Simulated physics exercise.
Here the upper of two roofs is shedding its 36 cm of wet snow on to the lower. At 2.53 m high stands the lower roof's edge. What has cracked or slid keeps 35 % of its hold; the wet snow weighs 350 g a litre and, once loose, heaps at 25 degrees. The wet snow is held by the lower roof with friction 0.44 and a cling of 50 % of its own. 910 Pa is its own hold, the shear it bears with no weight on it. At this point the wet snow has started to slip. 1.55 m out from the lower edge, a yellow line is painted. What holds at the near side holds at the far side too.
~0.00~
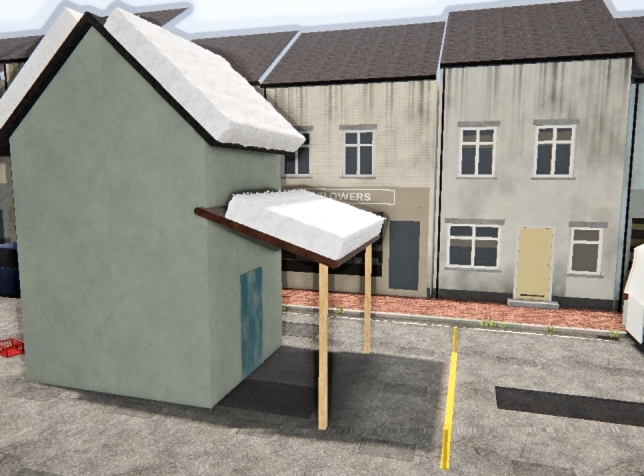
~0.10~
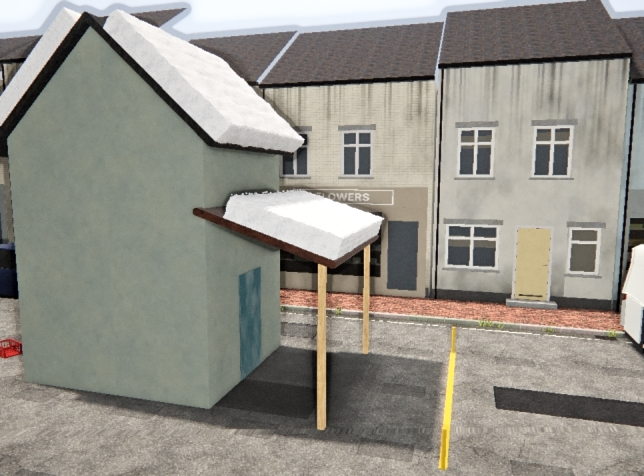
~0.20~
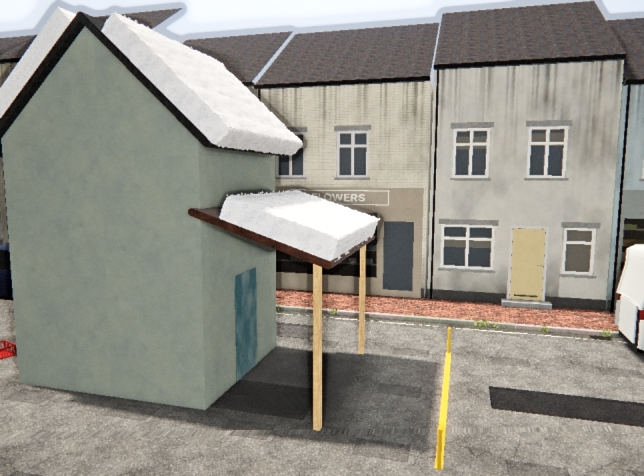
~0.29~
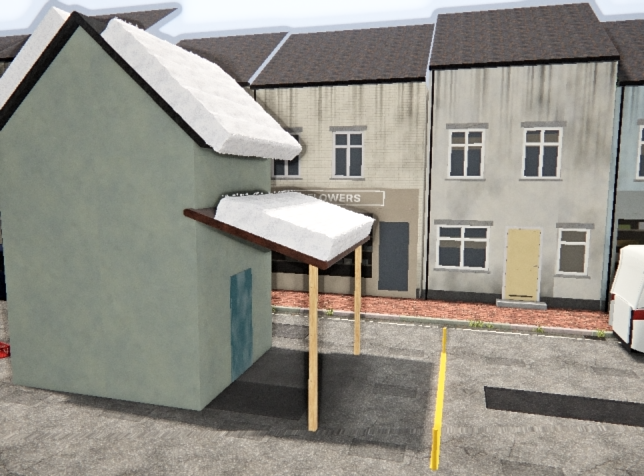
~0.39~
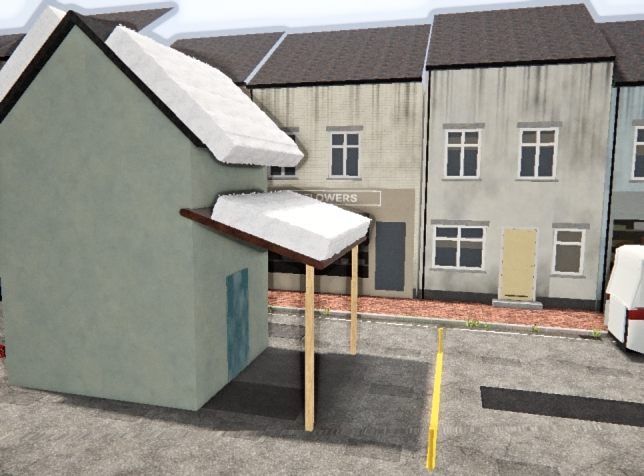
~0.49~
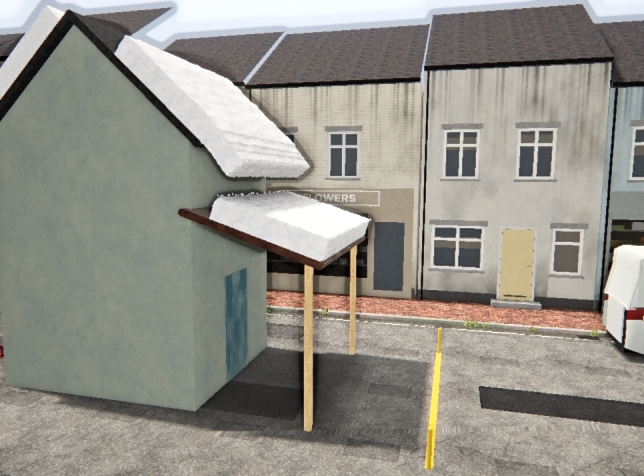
Wet snow on the green building's upper roof slid slowly at first, then faster, down towards the snowy lower roof, pushing partly past the upper edge in one piece before starting to crack.
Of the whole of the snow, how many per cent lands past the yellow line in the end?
I would say roughly 36 % of it ends past the line.
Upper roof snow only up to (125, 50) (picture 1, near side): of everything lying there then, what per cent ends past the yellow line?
Roughly 25 per cent.
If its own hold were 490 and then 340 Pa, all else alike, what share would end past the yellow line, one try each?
In turn about 50 %, 50 %.
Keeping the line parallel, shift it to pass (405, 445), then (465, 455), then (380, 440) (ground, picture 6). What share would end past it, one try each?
First try 45 per cent, second 25 per cent, third 55 per cent.
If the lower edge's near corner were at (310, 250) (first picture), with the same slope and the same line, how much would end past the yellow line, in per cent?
Share past the line: Close to 40 %.
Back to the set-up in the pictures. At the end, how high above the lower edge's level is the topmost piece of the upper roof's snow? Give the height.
About 0.8 m above the lower edge.
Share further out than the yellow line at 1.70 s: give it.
Roughly 8 per cent.
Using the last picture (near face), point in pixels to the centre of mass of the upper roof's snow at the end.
Near (431, 415).
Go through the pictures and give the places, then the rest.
In the first picture, foremost bit of the wet snow at (218, 131).
In the second picture, foremost bit of the wet snow at (217, 132), its middle shifted 2.6 cm.
In the third picture, foremost bit of the wet snow at (216, 137), its middle shifted 10 cm, 4 % of it past the upper edge, in one piece.
In the fourth picture, foremost bit of the wet snow at (217, 128), its middle shifted 23 cm, 9 % of it past the upper edge, in one piece.
In the fifth picture, foremost bit of the wet snow at (222, 135), its middle shifted 42 cm, 17 % of it past the upper edge, in one piece.
In the sixth picture, foremost bit of the wet snow at (231, 152), its middle shifted 65 cm, 27 % of it past the upper edge, cracking.
After 1.04 s, none is below the lower edge and 0 % is past the line.
After 1.70 s, 46 % is below the lower edge and 8 % is past the line.
After 2.35 s, 64 % is below the lower edge and 36 % is past the line.
After 3.00 s, 75 % is below the lower edge and 36 % is past the line.
After 4.20 s, 75 % is below the lower edge and 36 % is past the line.
